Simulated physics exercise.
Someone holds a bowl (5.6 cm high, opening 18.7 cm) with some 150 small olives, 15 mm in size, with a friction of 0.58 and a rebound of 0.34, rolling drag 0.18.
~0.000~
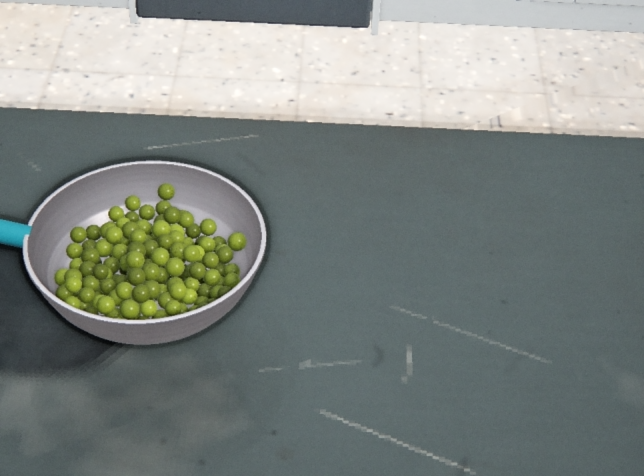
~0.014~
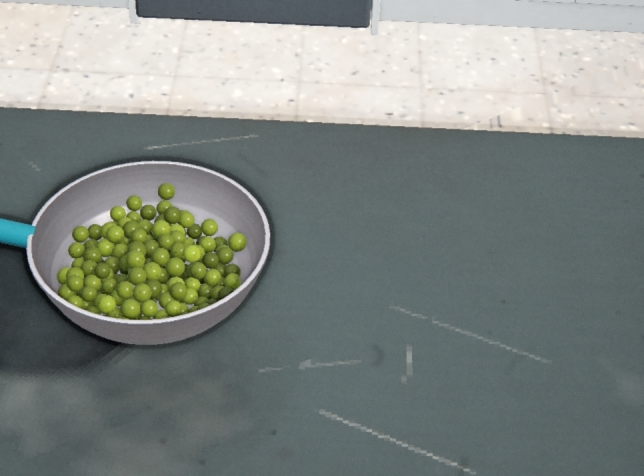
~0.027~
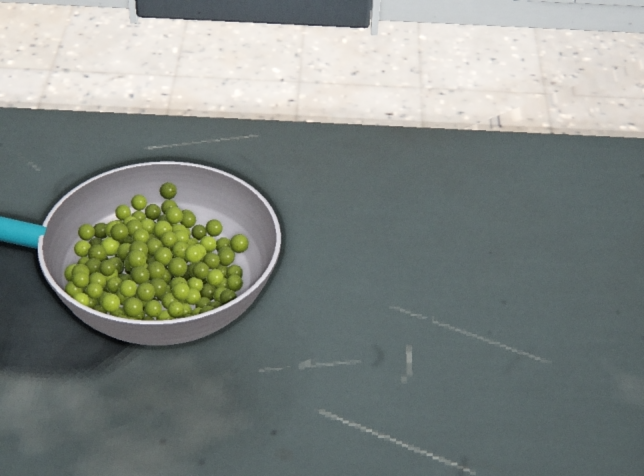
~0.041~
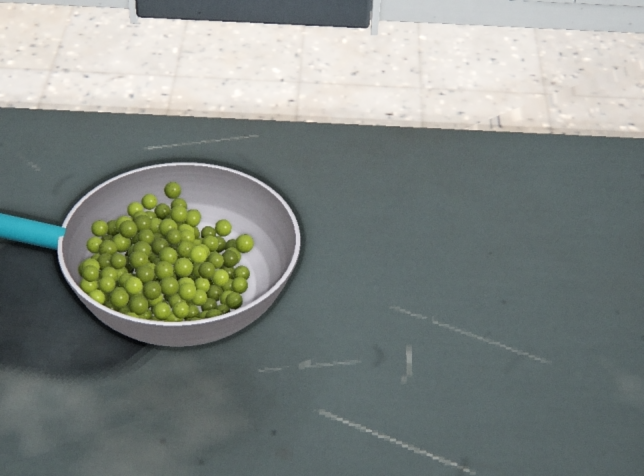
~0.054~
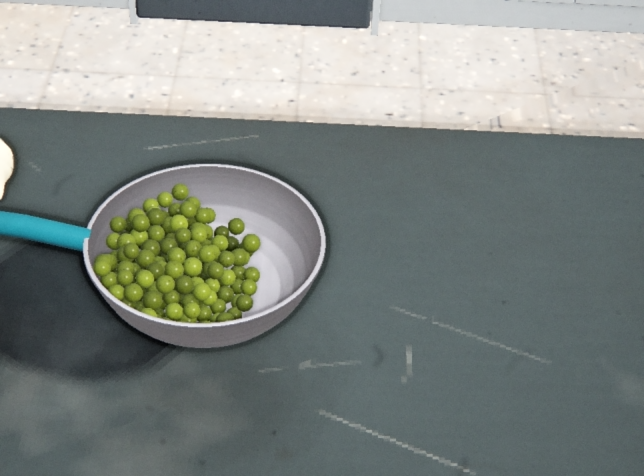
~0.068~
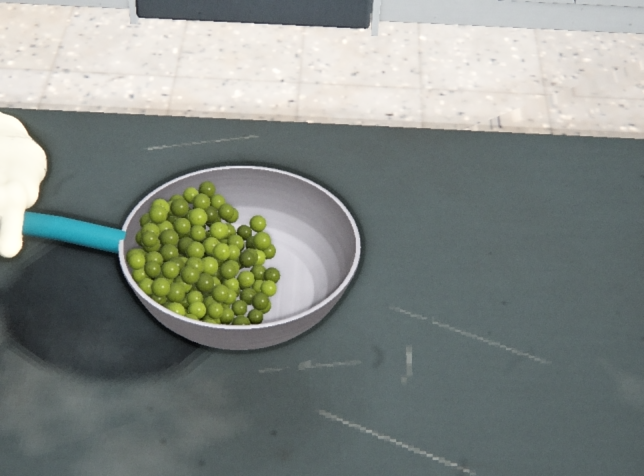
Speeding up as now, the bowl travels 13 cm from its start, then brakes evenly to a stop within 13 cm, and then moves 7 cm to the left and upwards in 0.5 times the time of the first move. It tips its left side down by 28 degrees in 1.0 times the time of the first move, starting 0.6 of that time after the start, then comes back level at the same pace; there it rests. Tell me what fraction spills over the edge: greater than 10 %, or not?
Greater than 10 %.
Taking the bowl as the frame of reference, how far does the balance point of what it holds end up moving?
Roughly 2.5 centimetres.
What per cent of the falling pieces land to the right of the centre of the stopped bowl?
About 30 per cent.
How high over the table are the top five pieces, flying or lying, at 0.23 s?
31 cm.
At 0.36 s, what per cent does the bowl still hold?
About 80 percent.
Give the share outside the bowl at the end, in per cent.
Around 40 %.
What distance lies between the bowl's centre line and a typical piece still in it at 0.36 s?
Distance: Near 6.5 cm.
Then, at 0.23 s, tilt 28 degrees; bowl 85 %, in the air 15 %; middle of all pieces near (479, 229).
After 0.36 s, tilt 5 degrees; bowl 80 %, in the air 20 %; middle of all pieces near (380, 218).
After 0.49 s, tilt 0 degrees; bowl 60 %, fallen right of where it stops 5 %, in the air 30 %; middle of all pieces near (342, 240).
After 0.61 s, tilt 0 degrees; bowl 60 %, fallen right of where it stops 5 %, fallen left of where it stops 20 %, in the air 10 %; middle of all pieces near (349, 270).
In the end, at 1.1 s, bowl 60 %, fallen right of where it stops 10 %, fallen left of where it stops 25 %.
